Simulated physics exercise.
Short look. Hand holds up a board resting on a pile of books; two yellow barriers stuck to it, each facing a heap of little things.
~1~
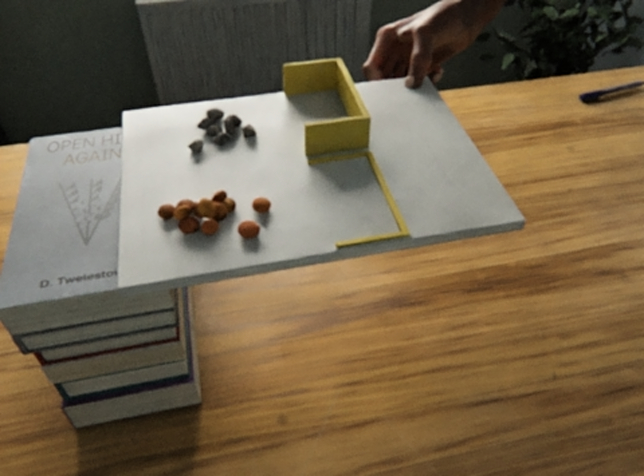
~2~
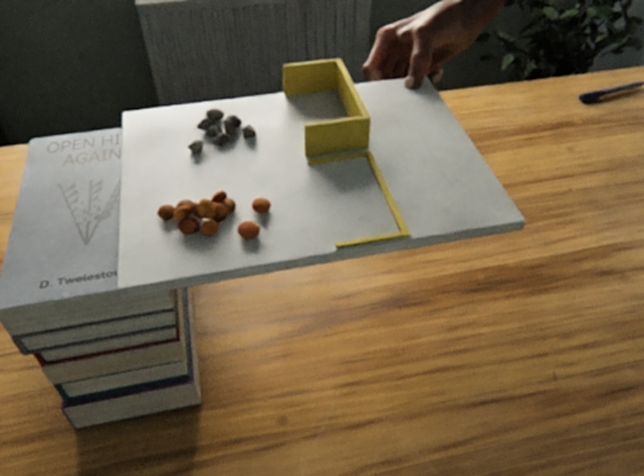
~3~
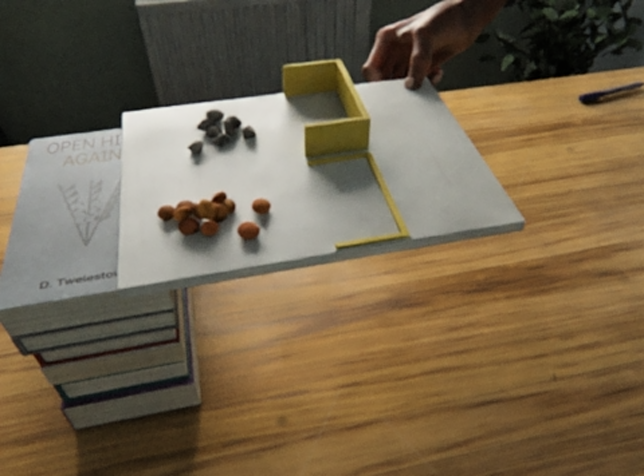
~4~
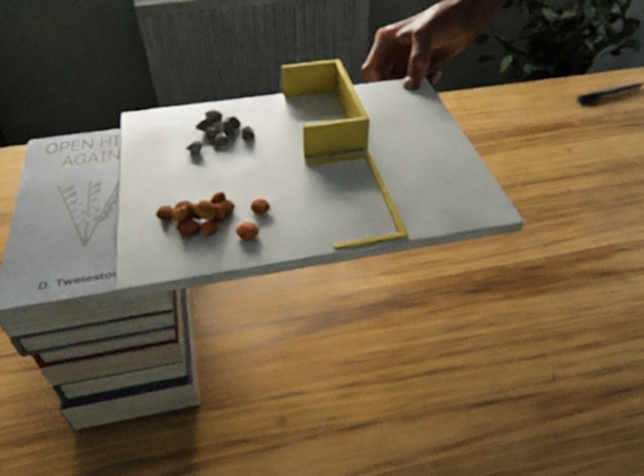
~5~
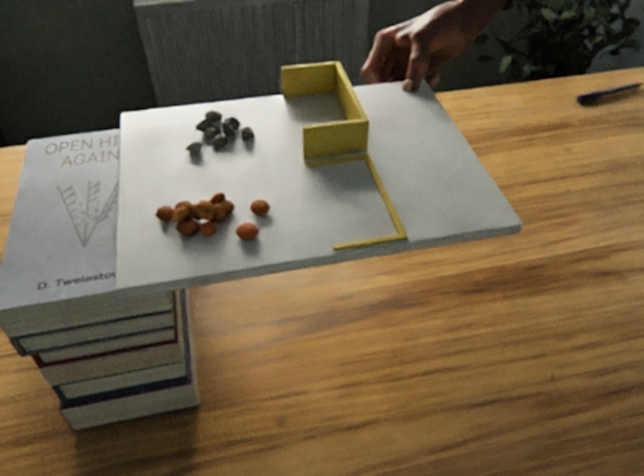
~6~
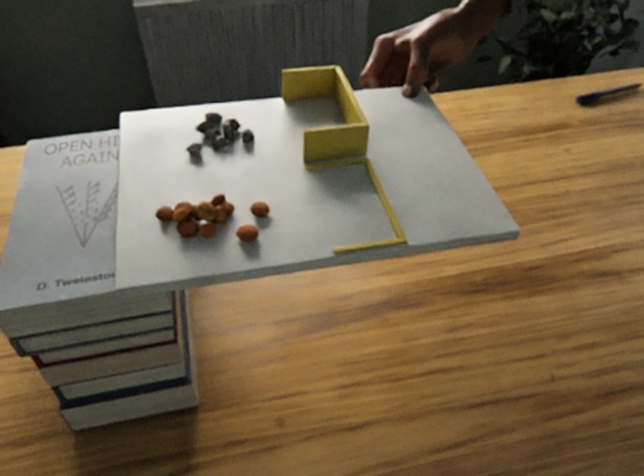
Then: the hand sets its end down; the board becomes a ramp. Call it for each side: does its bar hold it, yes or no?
Near batch - no, it gets past; far batch - yes, held.
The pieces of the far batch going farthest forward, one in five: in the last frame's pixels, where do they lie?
About (308, 199).
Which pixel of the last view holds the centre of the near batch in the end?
At about (433, 311).
Then, 0.40 s on from there, board sloping at 13°; near batch where it was; far batch where it was.
Then, 0.90 s on from there, board sloping at 27°; near batch on its way down; far batch on its way down.
Then, 1.44 s on from there, board resting at 40°; near batch all but a few past its bar; far batch has reached its bar.
In the end, board resting at 40°; near batch all but a few past its bar; far batch gathered behind its bar.
